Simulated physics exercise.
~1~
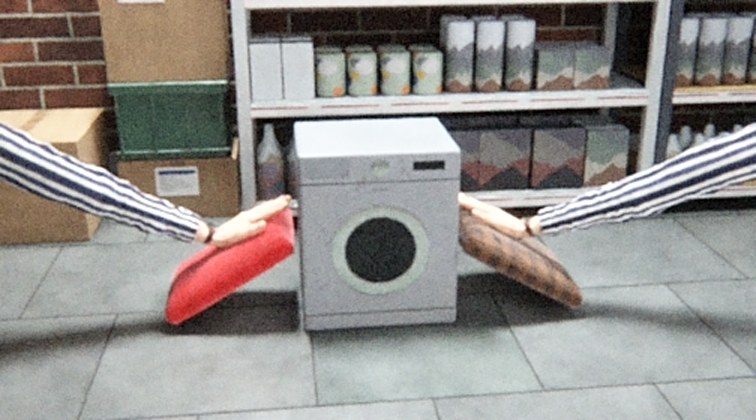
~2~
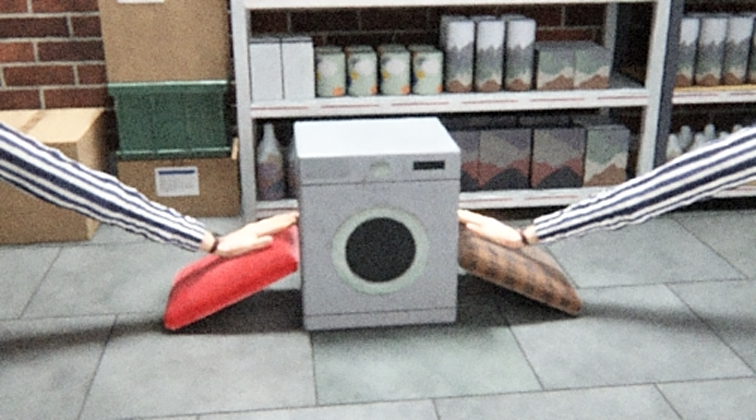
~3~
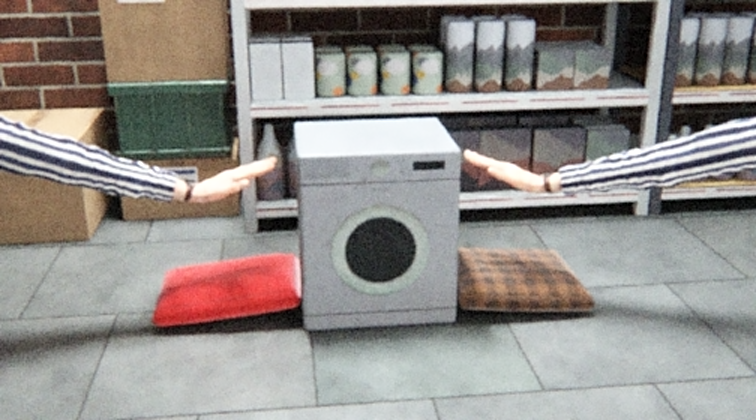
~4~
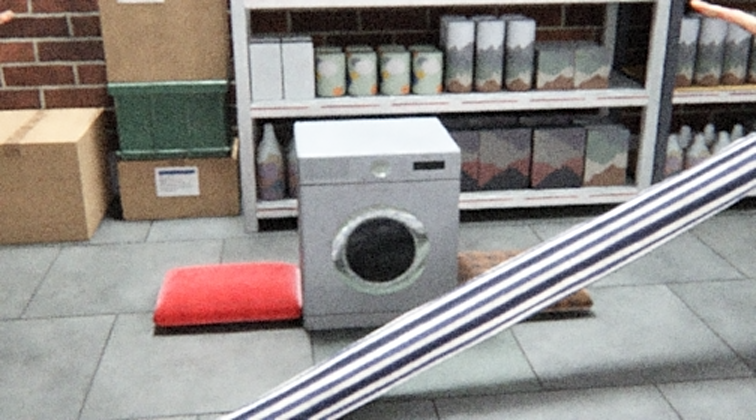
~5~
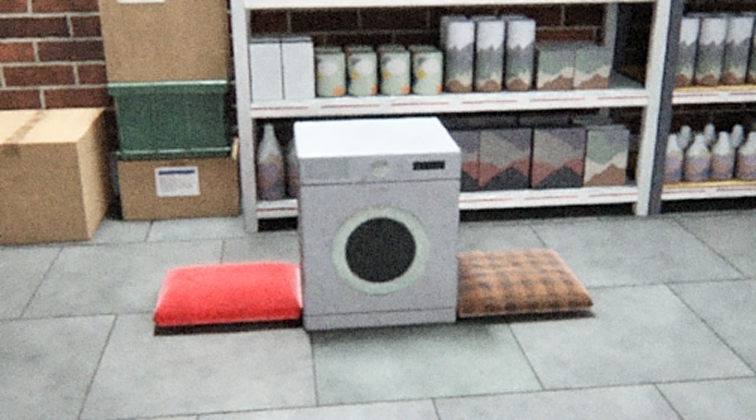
Two arms in striped sleeves reach in from either side of a grey front-loading machine on a tiled floor, seen from the front and slightly above, with stocked shelves, boxes and a brick wall behind. The left hand holds a red soft bag tilted against the machine, and the right hand holds a brown checked cushion against its other side. Both lower as the hands follow, sinking toward the floor. The hands let go and draw back, and a striped sleeve sweeps across the foreground at right. The bag and cushion finally lie flat beside the unmoved machine.
